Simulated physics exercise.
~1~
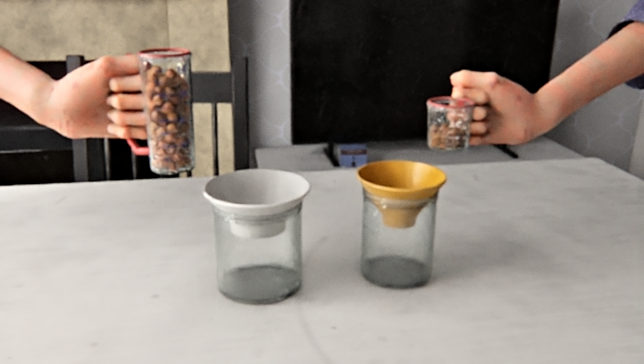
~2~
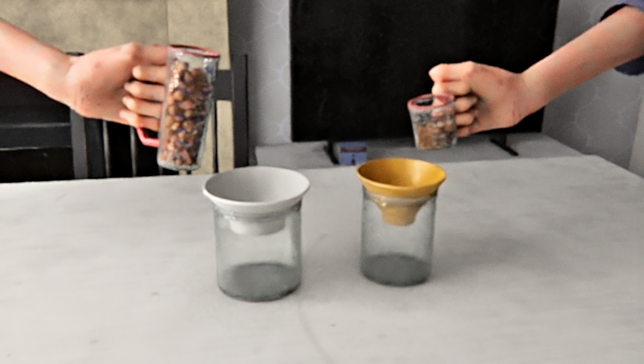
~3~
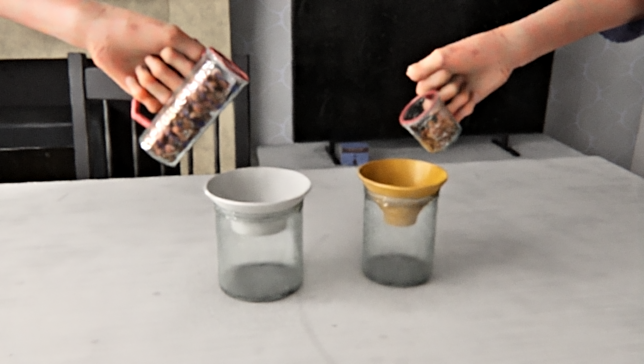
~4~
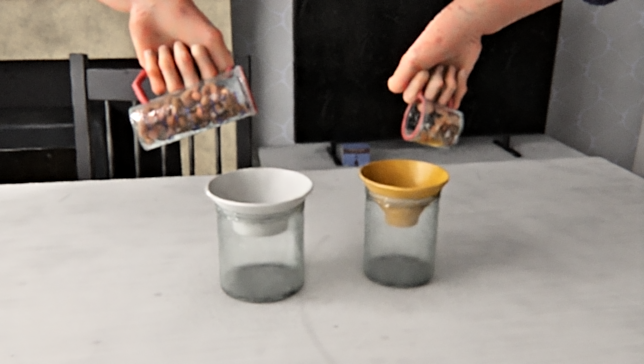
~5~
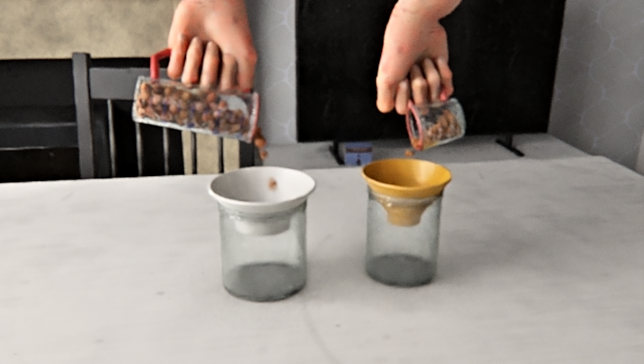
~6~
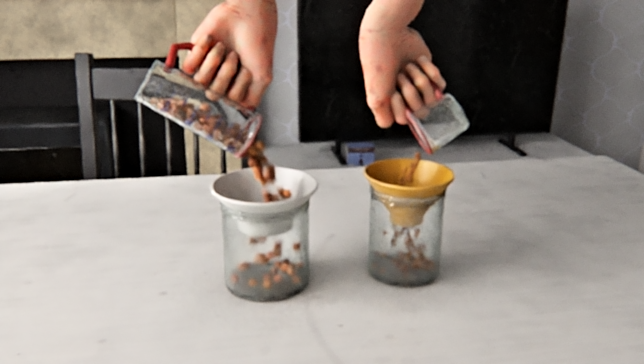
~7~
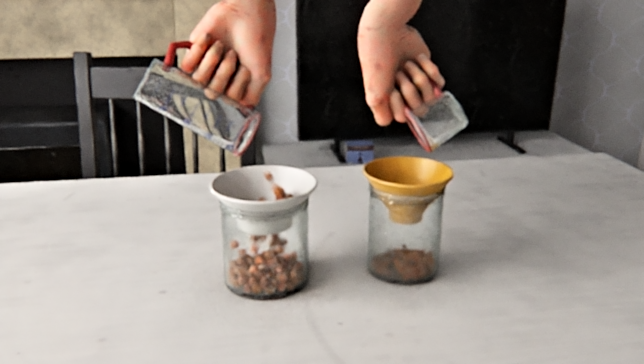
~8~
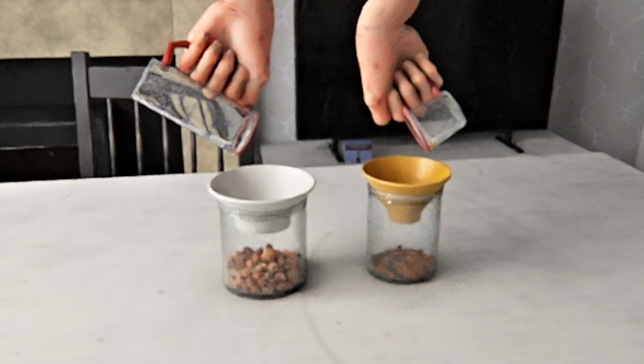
Two hands hold clear, red-rimmed cups above two glass jars on a pale table, the left jar topped with a white funnel and the right with a yellow one. The slightly swaying view faces dark chairs and a black panel against a grey wall. The taller left cup is nearly full of brown, nut-like pieces, while the small right cup holds a little brown filling. Both hands tip their cups inward, and a few pieces leave the left one first. Then both pour through the funnels until the emptied cups hang upended, with a larger heap in the left jar.
